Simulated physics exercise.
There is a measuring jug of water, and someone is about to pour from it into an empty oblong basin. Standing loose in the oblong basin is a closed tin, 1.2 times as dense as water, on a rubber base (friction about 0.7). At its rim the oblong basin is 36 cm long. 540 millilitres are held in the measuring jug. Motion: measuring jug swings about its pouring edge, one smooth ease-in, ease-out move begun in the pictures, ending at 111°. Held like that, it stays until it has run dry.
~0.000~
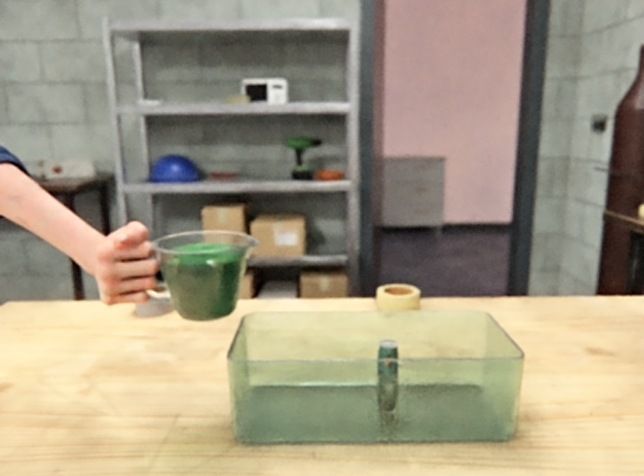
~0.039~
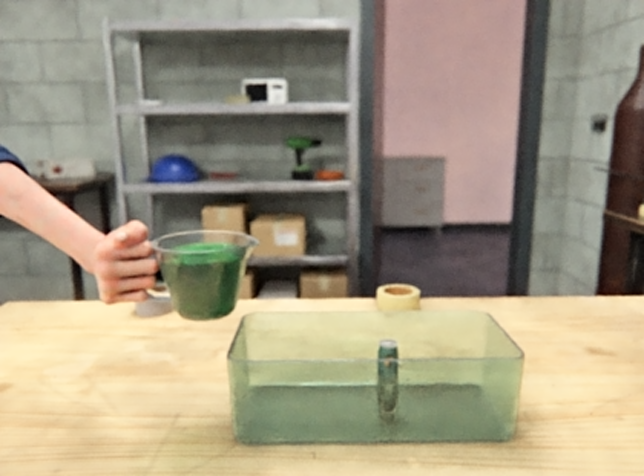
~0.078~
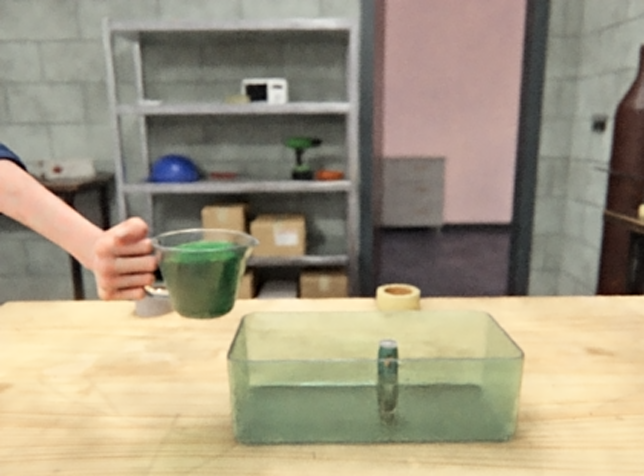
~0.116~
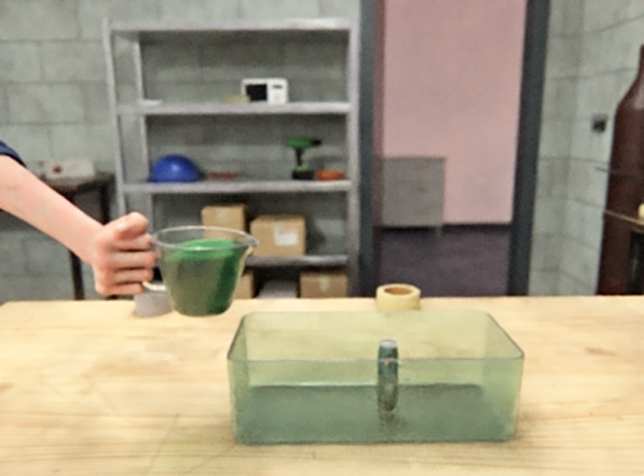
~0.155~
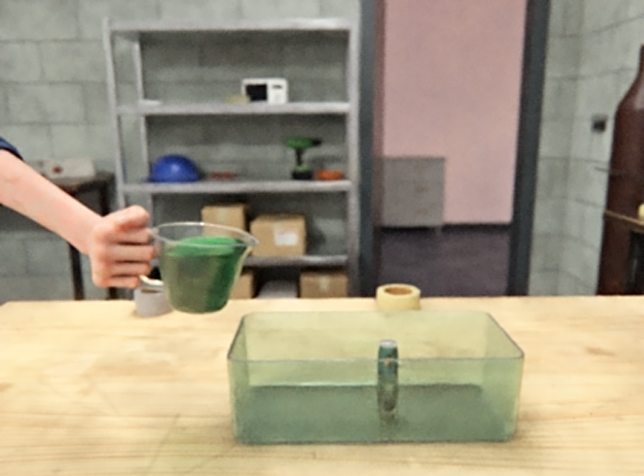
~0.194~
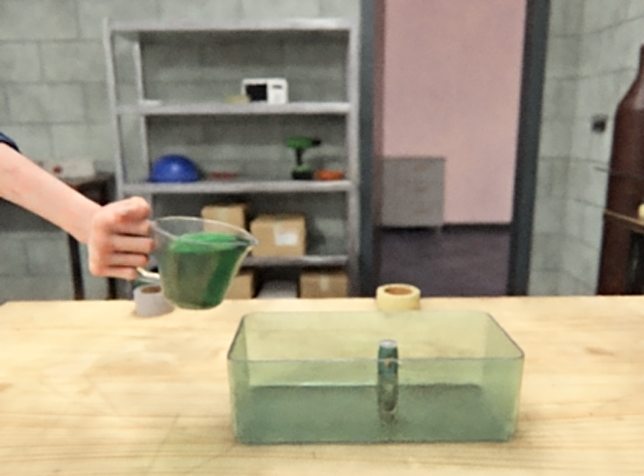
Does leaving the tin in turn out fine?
I expect it to stay the right way up.
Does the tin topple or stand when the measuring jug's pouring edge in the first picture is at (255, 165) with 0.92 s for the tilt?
Result: Tin tipped over.
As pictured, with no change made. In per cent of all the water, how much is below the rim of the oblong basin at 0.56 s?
About 6 per cent.
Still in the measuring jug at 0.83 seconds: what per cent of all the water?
Close to 4 in a hundred.
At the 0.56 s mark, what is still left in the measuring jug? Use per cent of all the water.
About 62 percent.
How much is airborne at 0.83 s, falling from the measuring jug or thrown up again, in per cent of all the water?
Near 24 per cent, I'd say.
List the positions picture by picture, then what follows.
In the first frame, tilt 0°; pouring edge (259, 242); surface from (162, 252) to (248, 251); the oblong basin's rim runs from (236, 336) to (505, 333); the tin's top is at (388, 346).
In the second frame, tilt 0°; pouring edge (259, 242); surface from (162, 252) to (248, 250).
In the third frame, tilt 2°; pouring edge (259, 242); surface from (162, 251) to (248, 249).
In the fourth frame, tilt 4°; pouring edge (259, 242); surface from (163, 249) to (249, 247).
In the fifth frame, tilt 8°; pouring edge (259, 242); surface from (162, 246) to (250, 245).
In the sixth frame, tilt 12°; pouring edge (259, 243); surface from (162, 242) to (251, 241).
By 0.56 s the tilt is 74° and 62 per cent is still to pour; the tin stands where it began.
By 0.83 s the tilt is 109° and 4 per cent is still to pour; the tin stands where it began.
By 1.11 s the tilt is 111° and 0 per cent is still to pour; the tin stands where it began.
By 1.42 s the tilt is 111° and 0 per cent is still to pour; the tin stands where it began.
At rest the tin stands where it began.
